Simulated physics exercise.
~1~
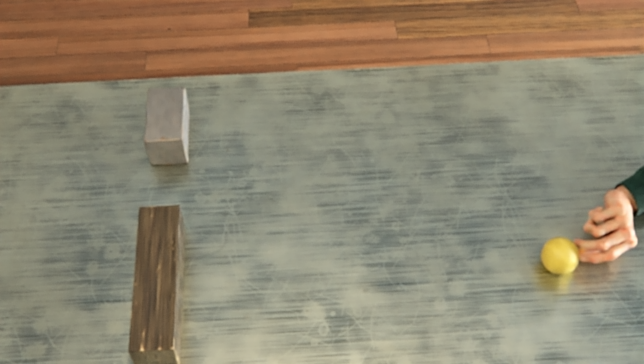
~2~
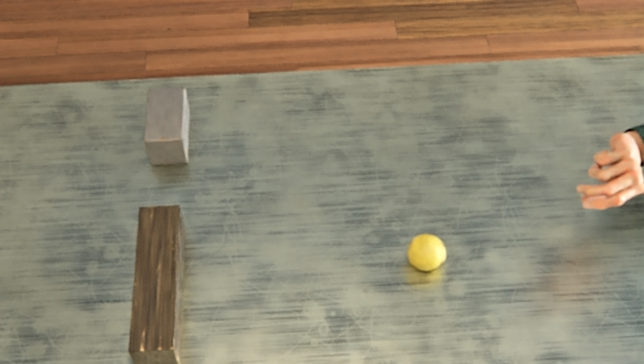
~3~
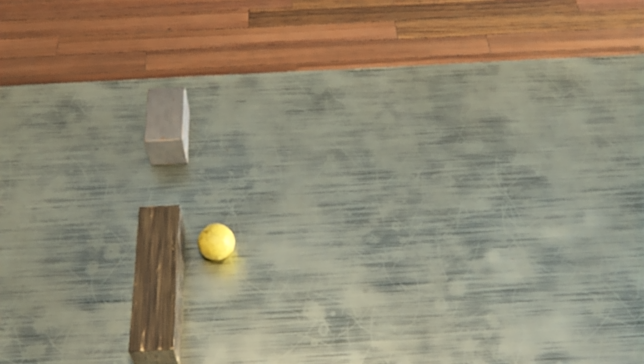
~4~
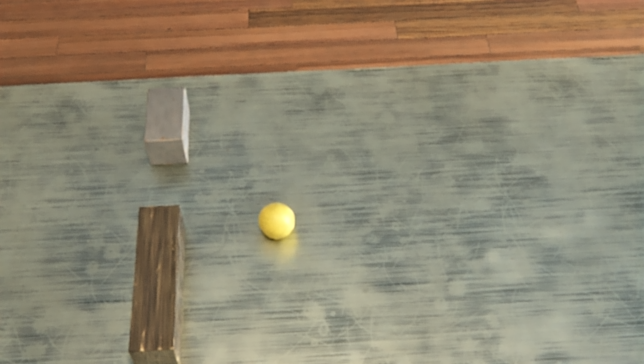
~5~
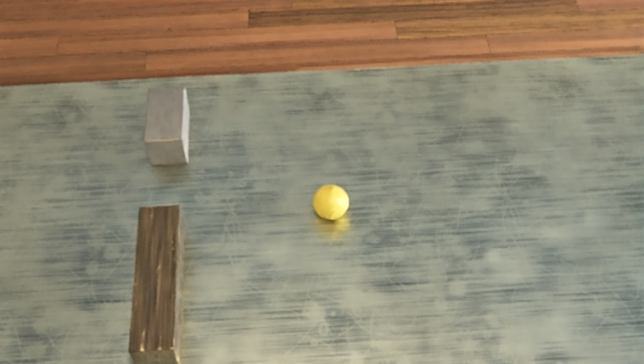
To begin with, a hand at the right edge of a mottled grey-green surface sends a yellow lemon rolling to the left, toward a small grey block and a long, dark block with a streaked, wood-like look. The hand lets go and draws back as the lemon travels on across the open surface. The lemon reaches the near end of the gap but does not get through, meeting the right side of the long block instead. It bounces off and heads back to the right, drifting slightly upward. At the end, it is out in the open, well clear of both blocks, which have not moved.
